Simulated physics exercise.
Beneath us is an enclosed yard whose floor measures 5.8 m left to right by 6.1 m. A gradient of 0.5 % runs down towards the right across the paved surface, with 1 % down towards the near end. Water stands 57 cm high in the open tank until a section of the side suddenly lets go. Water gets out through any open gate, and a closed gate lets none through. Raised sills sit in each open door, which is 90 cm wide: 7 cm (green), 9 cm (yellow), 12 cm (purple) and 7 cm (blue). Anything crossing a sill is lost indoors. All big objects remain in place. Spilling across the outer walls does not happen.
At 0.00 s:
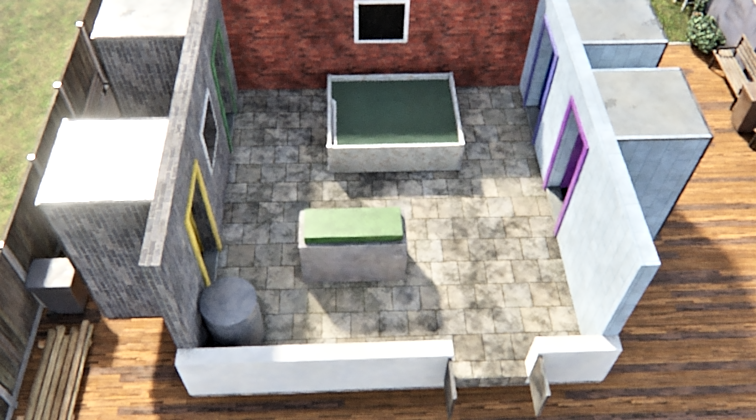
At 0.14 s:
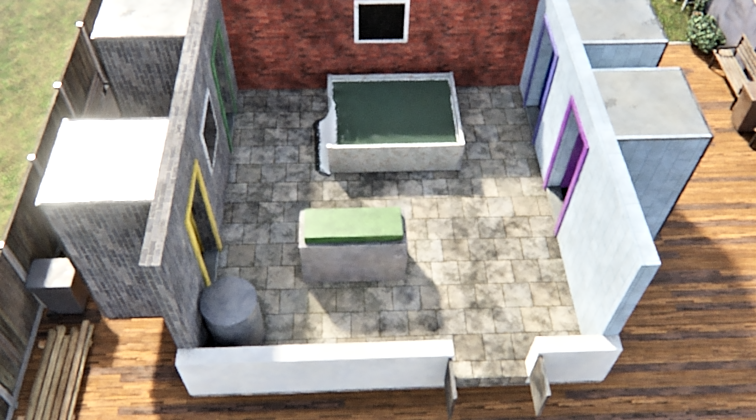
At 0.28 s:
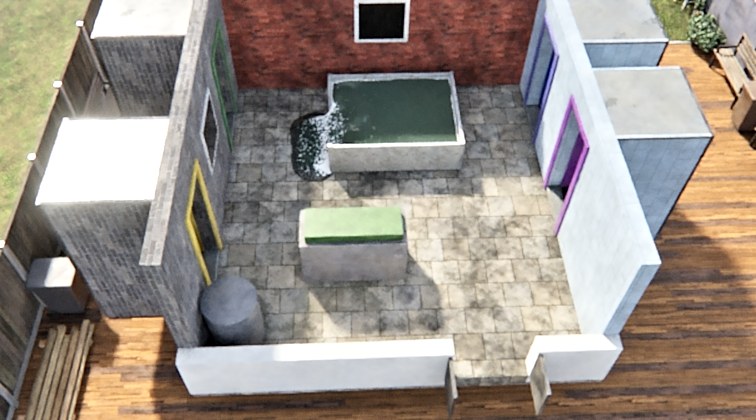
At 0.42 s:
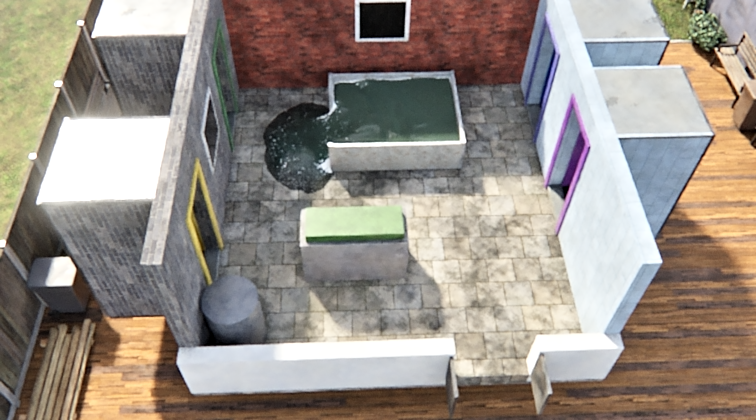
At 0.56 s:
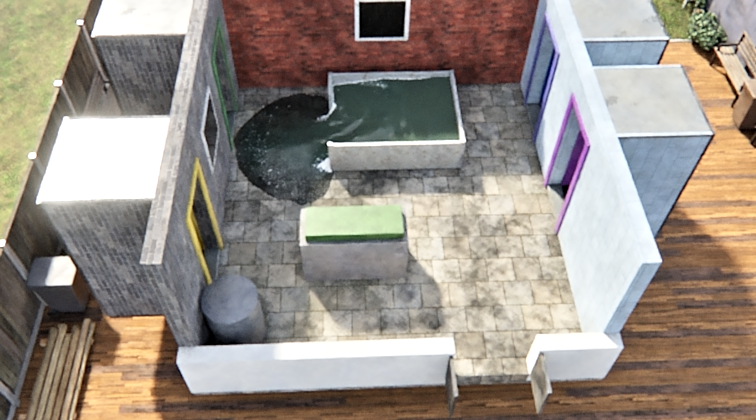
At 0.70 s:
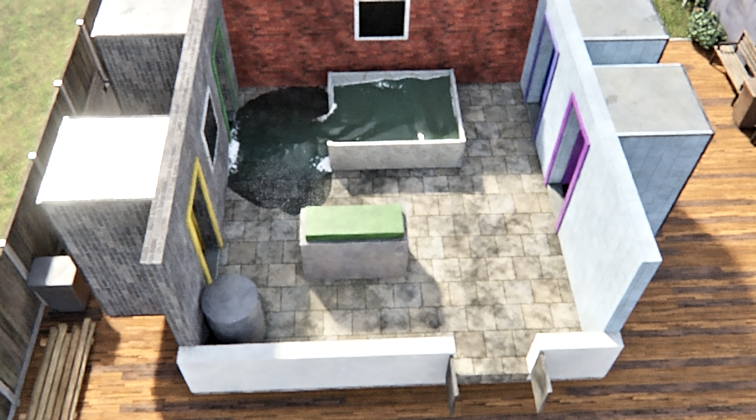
At the start, dark green water lies still in an open white-walled tank near the brick wall of a paved yard. Water then pours from the tank's left side, foaming onto the paving, and the dark pool spreads leftward and towards the near end, reaching the left wall.
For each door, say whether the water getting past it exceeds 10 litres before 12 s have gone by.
One by one: The green door will not hold enough water back. The yellow door will not hold enough water back. The purple door will hold enough water back. The blue door will hold enough water back.
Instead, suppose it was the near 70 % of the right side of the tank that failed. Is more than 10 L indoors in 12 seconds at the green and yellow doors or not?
Against the limit, the green door stays within it and the yellow door stays within it.
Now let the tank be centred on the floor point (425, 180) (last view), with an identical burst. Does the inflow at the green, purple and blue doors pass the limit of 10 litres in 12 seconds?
Green goes beyond, purple stays inside, blue goes beyond, judged against that limit.
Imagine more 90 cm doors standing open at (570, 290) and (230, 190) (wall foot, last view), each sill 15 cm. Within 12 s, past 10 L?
Well, the first is shy of the mark and the second is beyond the mark.
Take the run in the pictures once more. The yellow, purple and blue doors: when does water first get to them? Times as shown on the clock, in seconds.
Yellow = 1.6 s, purple = 6.5 s, blue = 5.5 s.
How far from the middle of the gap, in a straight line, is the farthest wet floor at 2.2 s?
4.8 m.
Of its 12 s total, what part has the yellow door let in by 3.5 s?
Some 10 per cent by then.
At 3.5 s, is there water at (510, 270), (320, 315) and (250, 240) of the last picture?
First spot not yet wet, second submerged, third submerged.
After 1.4 s water covers 20 % of the floor and is deepest (34 cm) near (231, 159); green door 21 cm at the sill, 70 L in, yellow door not reached, purple door not reached, blue door not reached.
After 2.2 s water covers 25 % of the floor and is deepest (32 cm) near (230, 167); green door 29 cm at the sill, 182 L in, yellow door 11 cm at the sill, 0 L in, purple door not reached, blue door not reached.
After 3.5 s water covers 40 % of the floor and is deepest (26 cm) near (226, 314); green door 19 cm at the sill, 322 L in, yellow door 13 cm at the sill, 5 L in, purple door not reached, blue door not reached.
After 7.0 s water covers 70 % of the floor and is deepest (16 cm) near (226, 314); green door 10 cm at the sill, 419 L in, yellow door 12 cm at the sill, 33 L in, purple door 3 cm at the sill, 0 L in, blue door 5 cm at the sill, 0 L in.
After 12.0 s water covers 95 % of the floor and is deepest (10 cm) near (567, 356); green door 4 cm at the sill, 425 L in, yellow door 8 cm at the sill, 45 L in, purple door 7 cm at the sill, 0 L in, blue door 5 cm at the sill, 0 L in.
